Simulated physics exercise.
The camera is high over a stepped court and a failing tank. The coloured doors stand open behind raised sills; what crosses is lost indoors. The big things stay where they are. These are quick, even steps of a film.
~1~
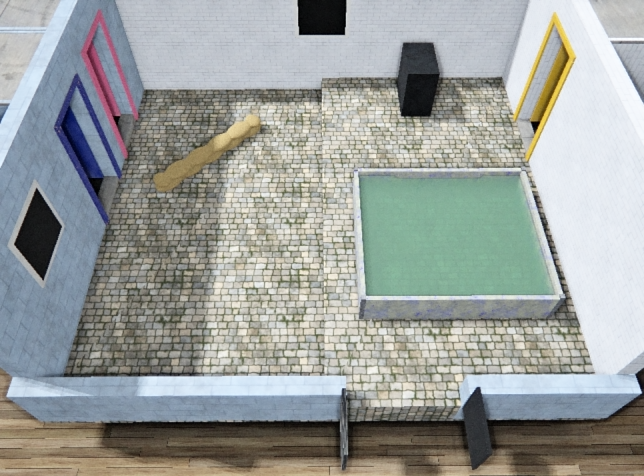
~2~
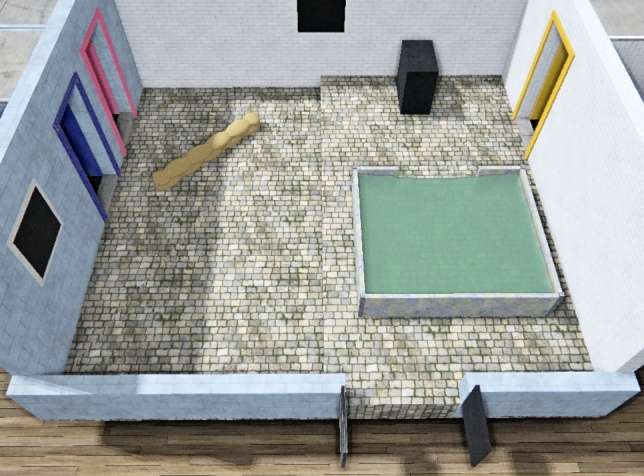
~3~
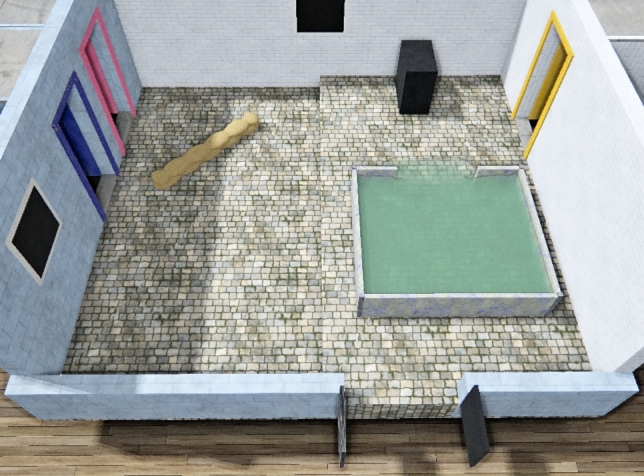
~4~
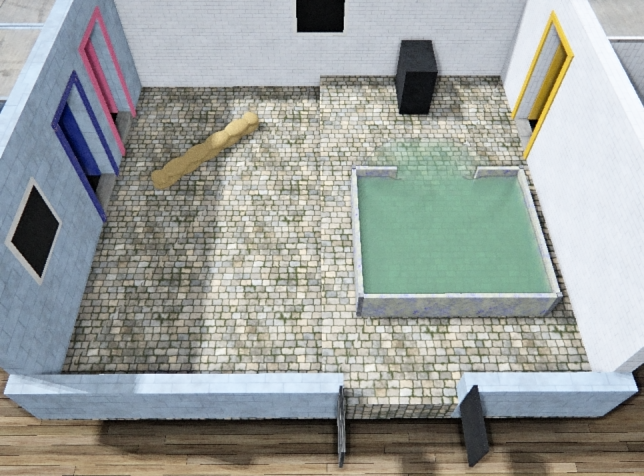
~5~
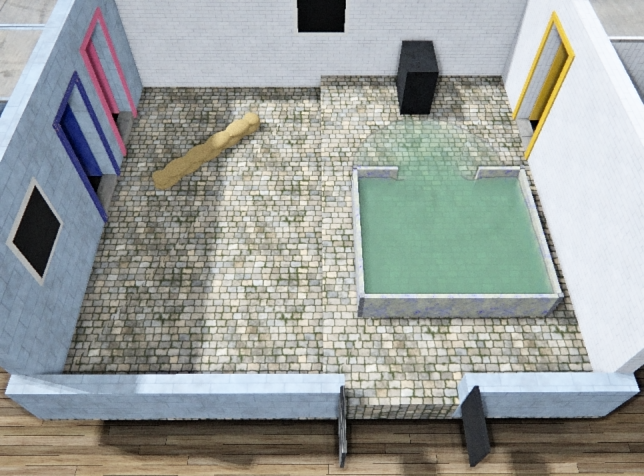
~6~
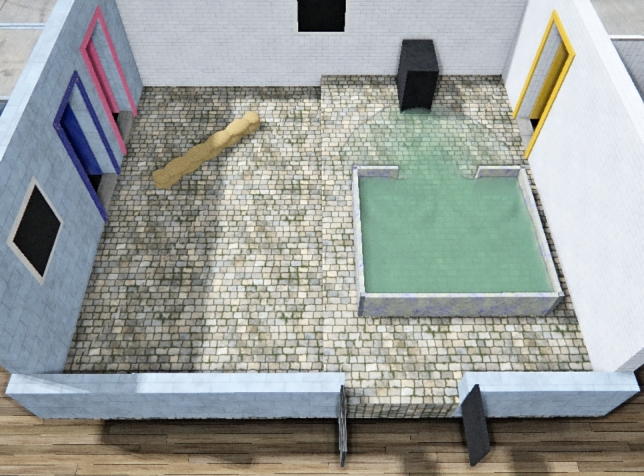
The clip shows a walled stone courtyard with coloured doorways and an open tank of still green water; a gap opens in the tank's far side, and water pours out, spreading across the paving towards a black block.
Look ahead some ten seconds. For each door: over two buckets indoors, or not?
The yellow door floods; the pink door holds within the limit; the blue door holds within the limit.
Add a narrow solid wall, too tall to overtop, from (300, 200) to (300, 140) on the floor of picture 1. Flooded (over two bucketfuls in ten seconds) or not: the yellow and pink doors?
My reading: The yellow door passes that mark; the pink door lets less in.
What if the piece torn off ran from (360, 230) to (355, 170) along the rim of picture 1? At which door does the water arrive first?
That is the door marked blue.
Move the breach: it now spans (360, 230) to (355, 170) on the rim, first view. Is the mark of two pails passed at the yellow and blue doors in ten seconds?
Then: Yellow door stays under; blue door is over.
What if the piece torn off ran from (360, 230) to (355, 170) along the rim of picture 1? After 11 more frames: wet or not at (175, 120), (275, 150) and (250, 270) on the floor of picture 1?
In turn: No water, flooded, awash.
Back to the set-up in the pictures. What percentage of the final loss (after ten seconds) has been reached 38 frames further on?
Close to 45 %.
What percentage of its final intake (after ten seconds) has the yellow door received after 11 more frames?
Roughly 0 per cent.
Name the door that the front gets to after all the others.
It is the door marked blue.
A moment on, water covers 20 % of the floor; the yellow door wet at the sill, nothing in, the pink door not reached, the blue door not reached.
Next, water covers 25 % of the floor; the yellow door wet at the sill, nothing in, the pink door not reached, the blue door not reached.
Then, water covers 35 % of the floor; the yellow door under two buckets in, the pink door not reached, the blue door not reached.
Later, water covers 55 % of the floor; the yellow door far over two buckets in, the pink door wet at the sill, nothing in, the blue door wet at the sill, nothing in.
In the end, water covers 80 % of the floor; the yellow door far over two buckets in, the pink door under two buckets in, the blue door under two buckets in.
